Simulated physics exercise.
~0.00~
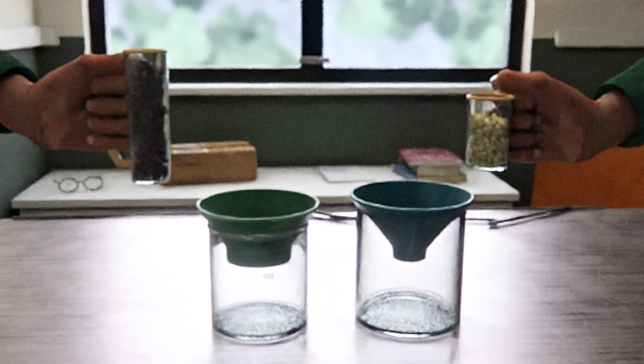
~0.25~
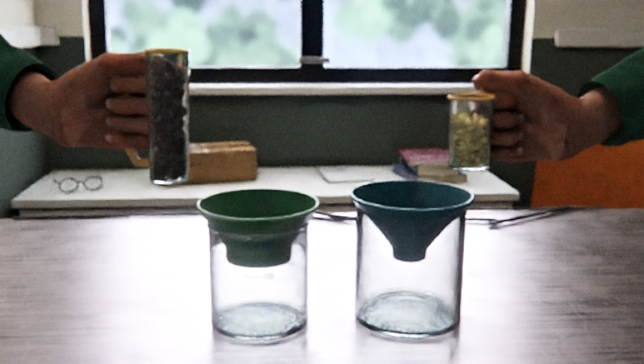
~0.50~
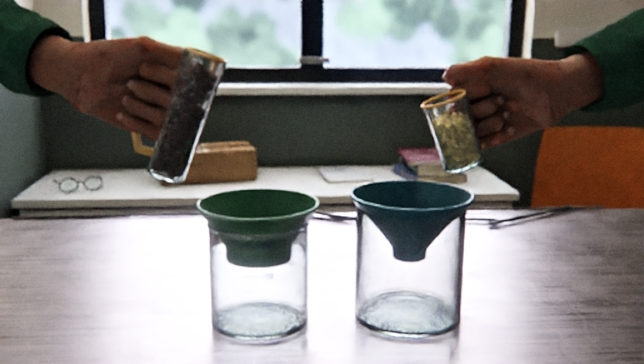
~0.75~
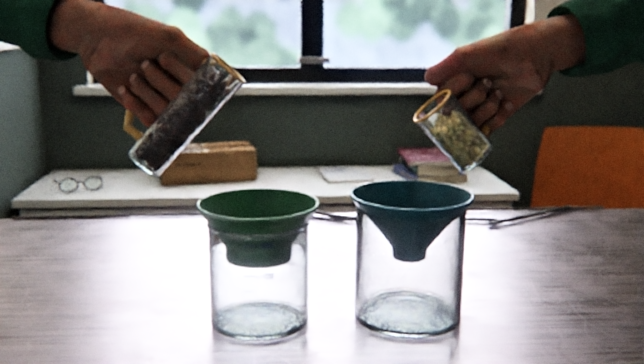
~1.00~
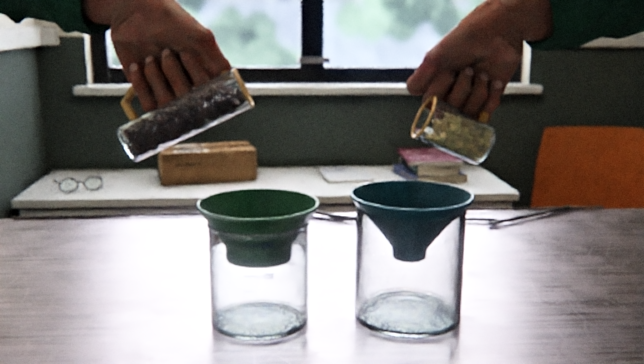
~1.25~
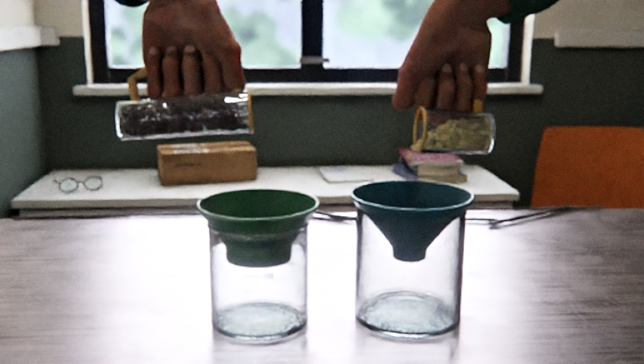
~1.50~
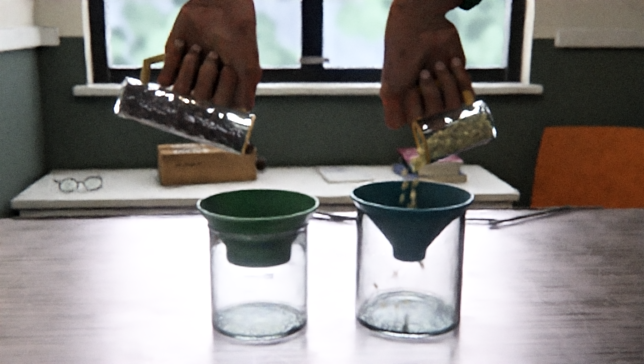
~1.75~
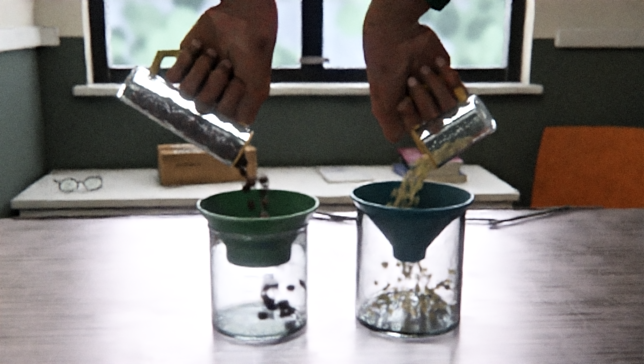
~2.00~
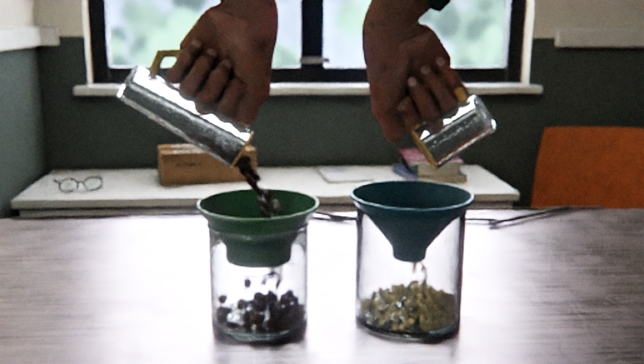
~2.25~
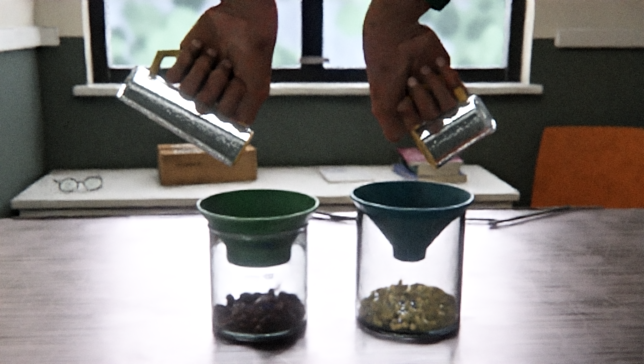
The video shows two hands holding glass cups, one of dark pieces and one of smaller yellowish-green pieces, above two jars fitted with funnels. The hands tip the cups, the right starts pouring first, and everything passes through the funnels and settles in the jars.
